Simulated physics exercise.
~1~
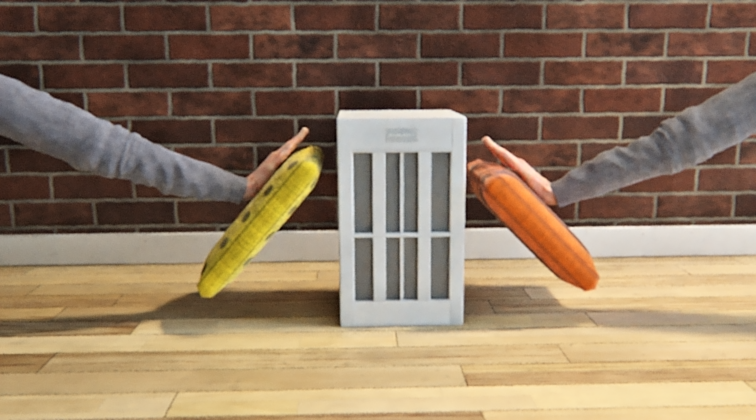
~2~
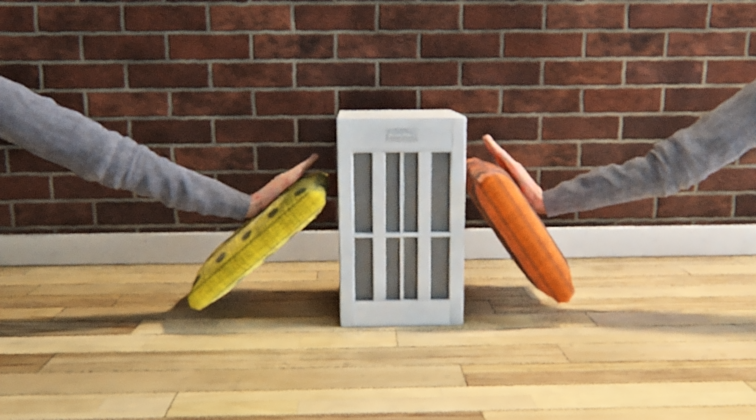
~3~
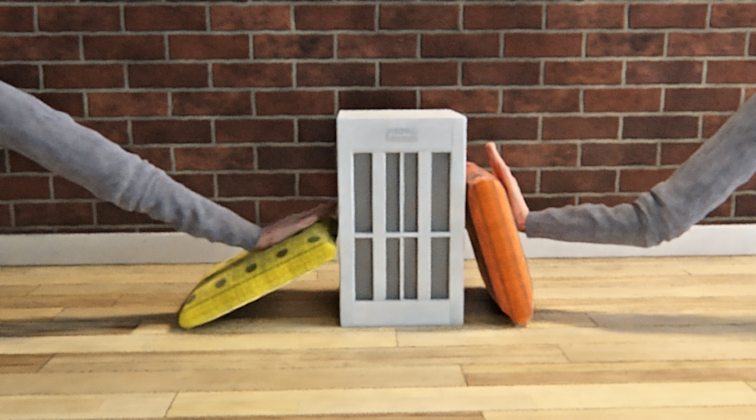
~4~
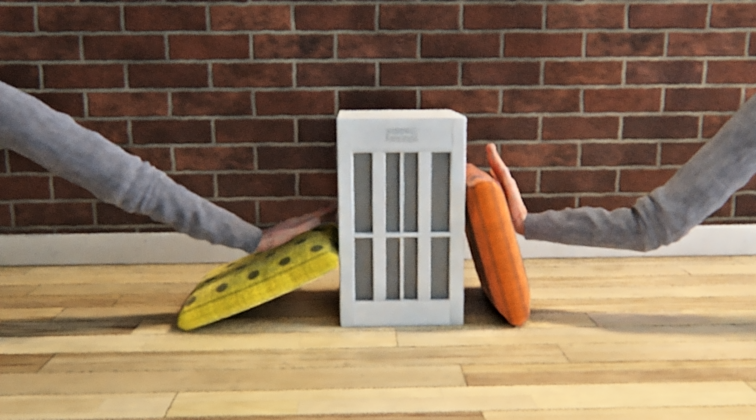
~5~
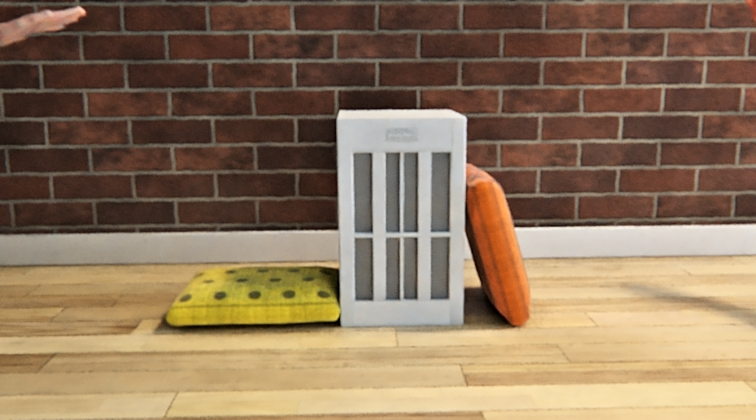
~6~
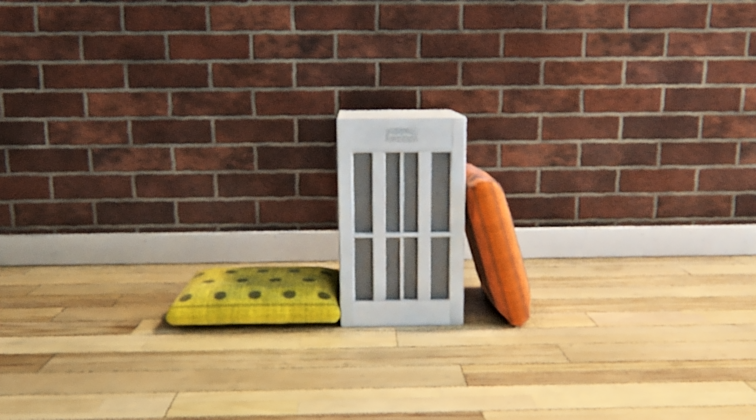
On a wooden floor before a brick wall, two hands lean a spotted yellow pillow and an orange cushion against opposite sides of a white crate, then withdraw; the pillow on the left slumps flat to the floor while the cushion on the right stays propped up.
